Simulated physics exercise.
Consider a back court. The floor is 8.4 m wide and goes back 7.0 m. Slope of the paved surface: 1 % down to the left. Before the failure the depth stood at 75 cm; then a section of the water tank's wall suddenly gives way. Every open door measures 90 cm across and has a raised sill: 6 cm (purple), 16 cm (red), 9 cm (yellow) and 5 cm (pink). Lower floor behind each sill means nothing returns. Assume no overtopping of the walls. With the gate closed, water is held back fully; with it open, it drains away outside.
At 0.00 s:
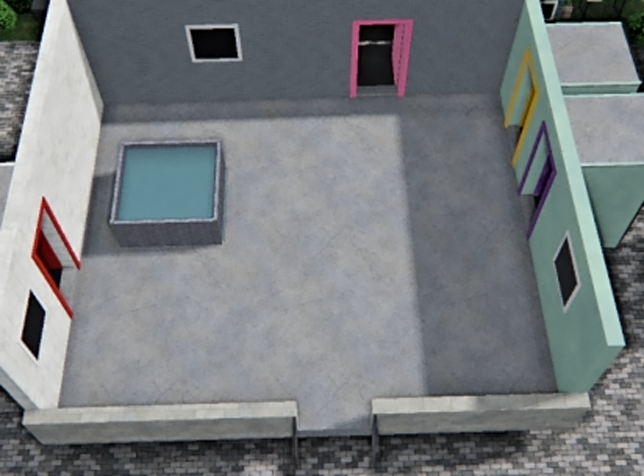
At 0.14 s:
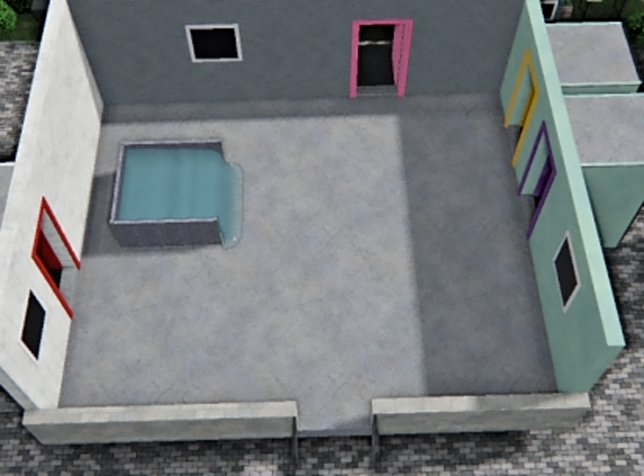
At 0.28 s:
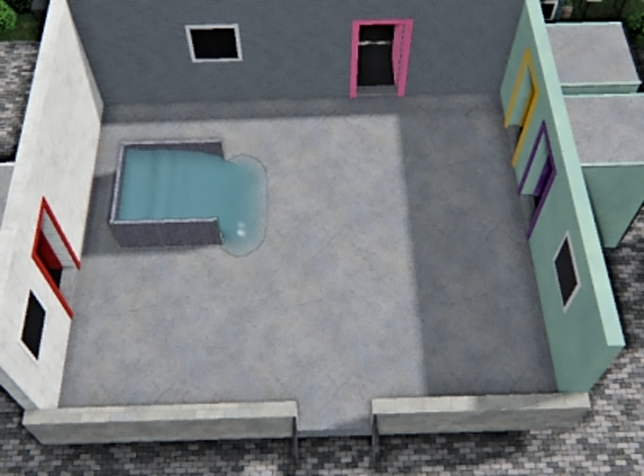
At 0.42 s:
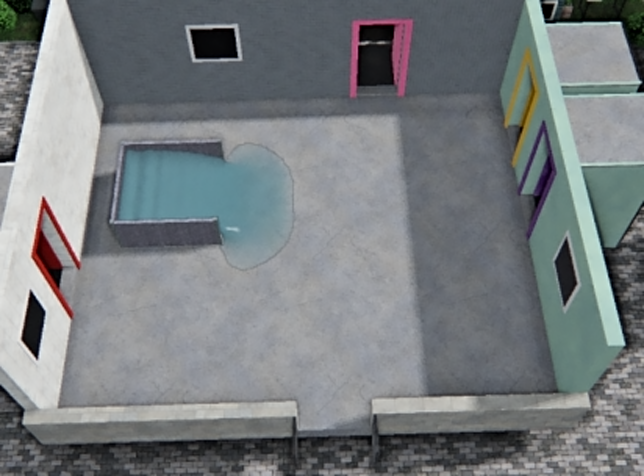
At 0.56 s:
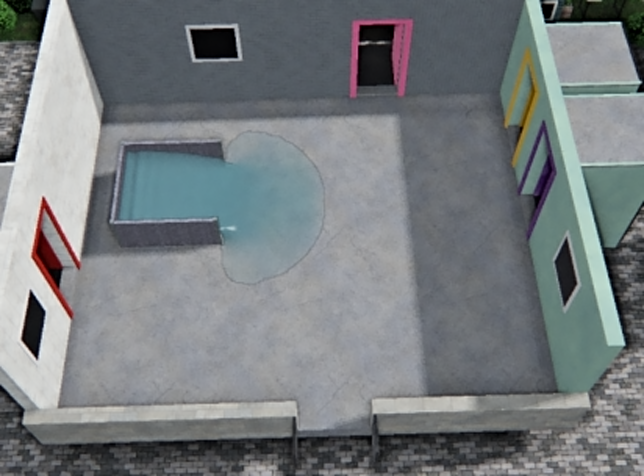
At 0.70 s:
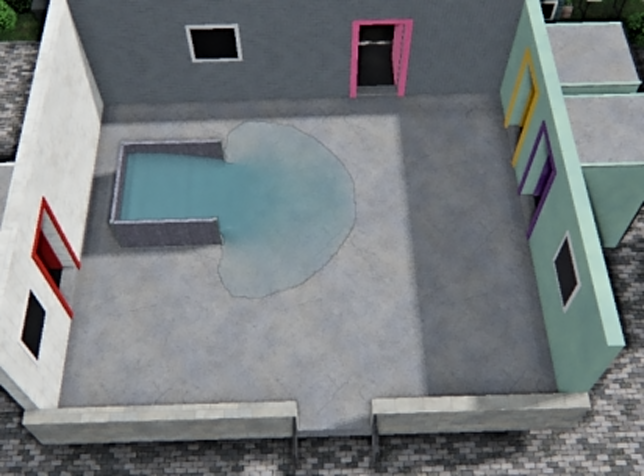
Water tank in a walled courtyard losing its right side, with blue water pouring out and spreading rightward across the grey floor.
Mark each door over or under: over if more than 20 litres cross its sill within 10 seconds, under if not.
Marks: Purple door: Over; red door: Under; yellow door: Over; pink door: Over.
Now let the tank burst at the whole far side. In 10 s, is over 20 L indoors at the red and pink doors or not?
Measured against that limit, red comes out short of it and pink comes out short of it.
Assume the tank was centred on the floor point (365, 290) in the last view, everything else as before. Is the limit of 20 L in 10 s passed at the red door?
Well, red ends up inside the mark.
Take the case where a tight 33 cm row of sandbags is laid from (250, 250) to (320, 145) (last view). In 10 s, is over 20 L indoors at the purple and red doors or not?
So the purple door comes out low enough while the red door comes out low enough.
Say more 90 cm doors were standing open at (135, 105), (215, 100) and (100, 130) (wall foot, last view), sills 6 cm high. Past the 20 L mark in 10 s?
Well, the first is on the low side, the second is on the low side, and the third is on the low side.
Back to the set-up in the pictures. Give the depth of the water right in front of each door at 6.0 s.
In centimetres, the purple door has 8, the red door 0, the yellow door 8 and the pink door 8.
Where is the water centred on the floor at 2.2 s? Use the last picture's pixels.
About (308, 203).
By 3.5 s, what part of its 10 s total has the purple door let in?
Roughly 70%.
After 1.4 s water covers 35 % of the floor and is deepest (28 cm) near (226, 219); purple door not reached, red door not reached, yellow door not reached, pink door not reached.
After 2.2 s water covers 55 % of the floor and is deepest (18 cm) near (226, 219); purple door 13 cm at the sill, 22 L in, red door not reached, yellow door 17 cm at the sill, 3 L in, pink door 11 cm at the sill, 2 L in.
After 3.5 s water covers 60 % of the floor and is deepest (26 cm) near (468, 98); purple door 16 cm at the sill, 106 L in, red door not reached, yellow door 18 cm at the sill, 48 L in, pink door 8 cm at the sill, 19 L in.
After 6.0 s water covers 60 % of the floor and is deepest (10 cm) near (368, 121); purple door 8 cm at the sill, 145 L in, red door not reached, yellow door 8 cm at the sill, 82 L in, pink door 8 cm at the sill, 27 L in.
After 10.0 s water covers 90 % of the floor and is deepest (8 cm) near (304, 426); purple door 2 cm at the sill, 147 L in, red door not reached, yellow door 2 cm at the sill, 82 L in, pink door 3 cm at the sill, 34 L in.
